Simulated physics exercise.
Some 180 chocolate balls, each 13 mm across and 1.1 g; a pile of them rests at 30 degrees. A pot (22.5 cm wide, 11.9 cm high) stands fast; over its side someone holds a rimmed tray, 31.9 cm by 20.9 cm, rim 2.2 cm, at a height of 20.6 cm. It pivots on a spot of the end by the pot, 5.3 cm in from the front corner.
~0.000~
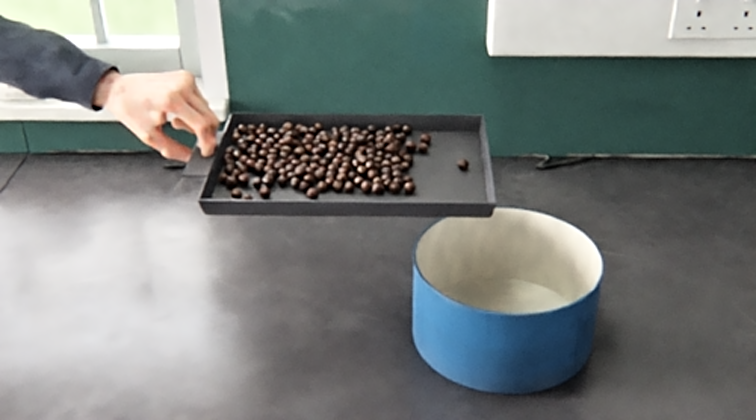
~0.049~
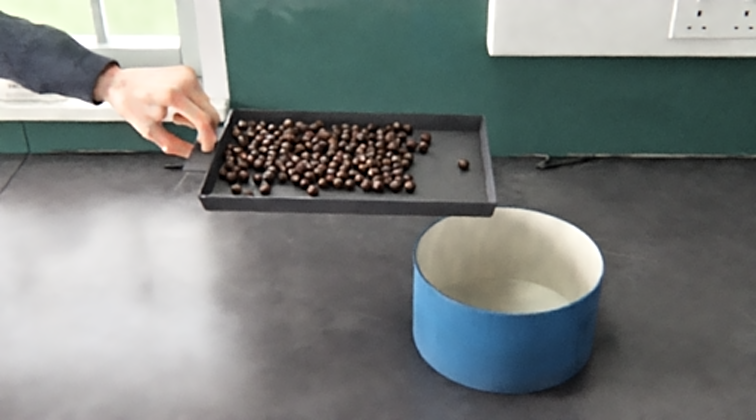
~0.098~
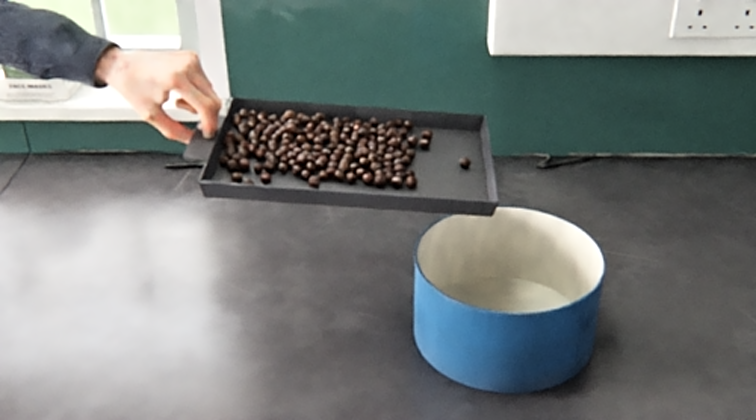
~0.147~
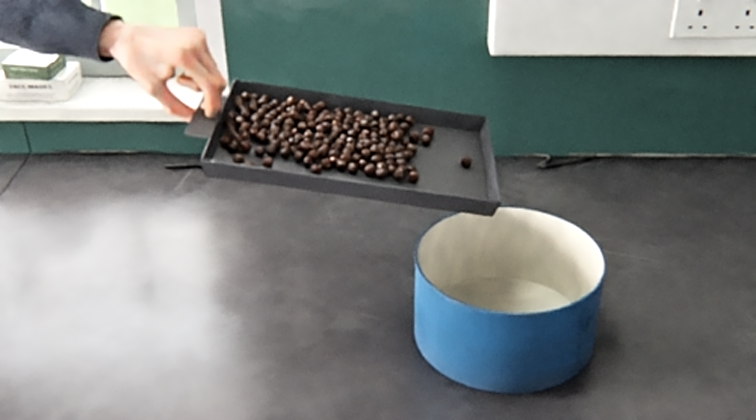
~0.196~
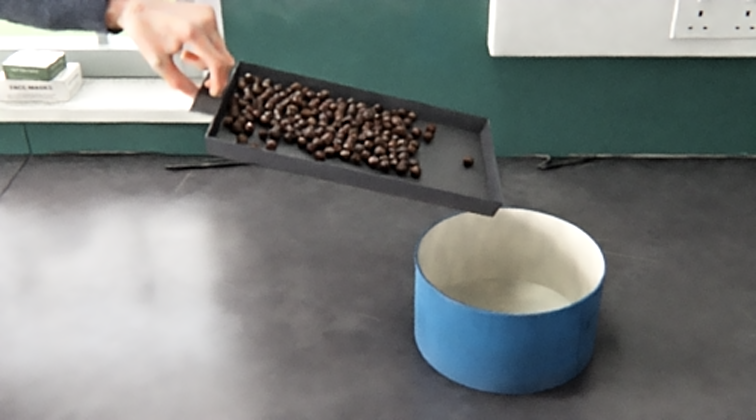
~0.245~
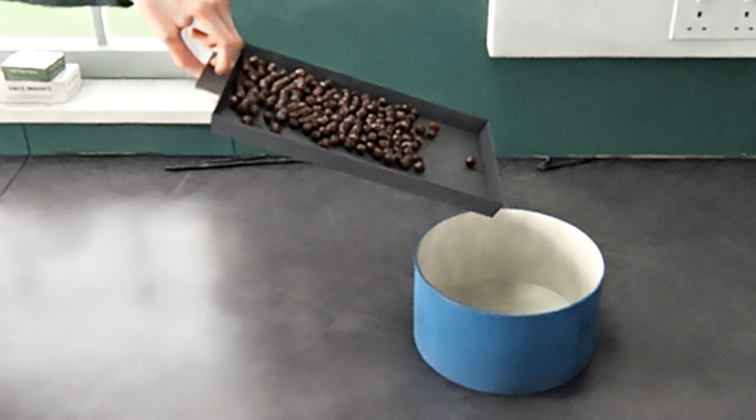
A hand held a dark rimmed tray of brown balls beside a blue pot on a grey counter, then raised the tray's left end, tilting it down toward the pot while the balls stayed bunched together.
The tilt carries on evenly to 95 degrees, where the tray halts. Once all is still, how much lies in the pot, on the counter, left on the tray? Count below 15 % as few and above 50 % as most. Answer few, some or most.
Pot: Most, counter: Some, tray: Few.
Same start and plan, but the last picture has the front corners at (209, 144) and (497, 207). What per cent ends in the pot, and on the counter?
Pot 100, counter 0.
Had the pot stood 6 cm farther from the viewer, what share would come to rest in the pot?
It would be near 90 per cent.
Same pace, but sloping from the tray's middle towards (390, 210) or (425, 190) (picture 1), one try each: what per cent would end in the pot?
About 65 and 90 per cent.
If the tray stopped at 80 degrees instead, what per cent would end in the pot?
It would be near 50 per cent.
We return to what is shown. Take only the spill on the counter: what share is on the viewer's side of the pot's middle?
Roughly 10 per cent.
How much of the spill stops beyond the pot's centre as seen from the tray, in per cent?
About 90 per cent.
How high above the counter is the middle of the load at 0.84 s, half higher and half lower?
Roughly 20 cm.
Then, at 0.60 s, tilt 56 degrees; the tray holds 100 %, the pot 0 %.
Then, at 0.84 s, tilt 80 degrees; the tray holds 50 %, the pot 15 %.
After 1.19 s, tilt 95 degrees; the tray holds 5 %, the pot 50 %.
In the end, at 2.3 s, pot 60 %, counter 40 %, tray 0 %.
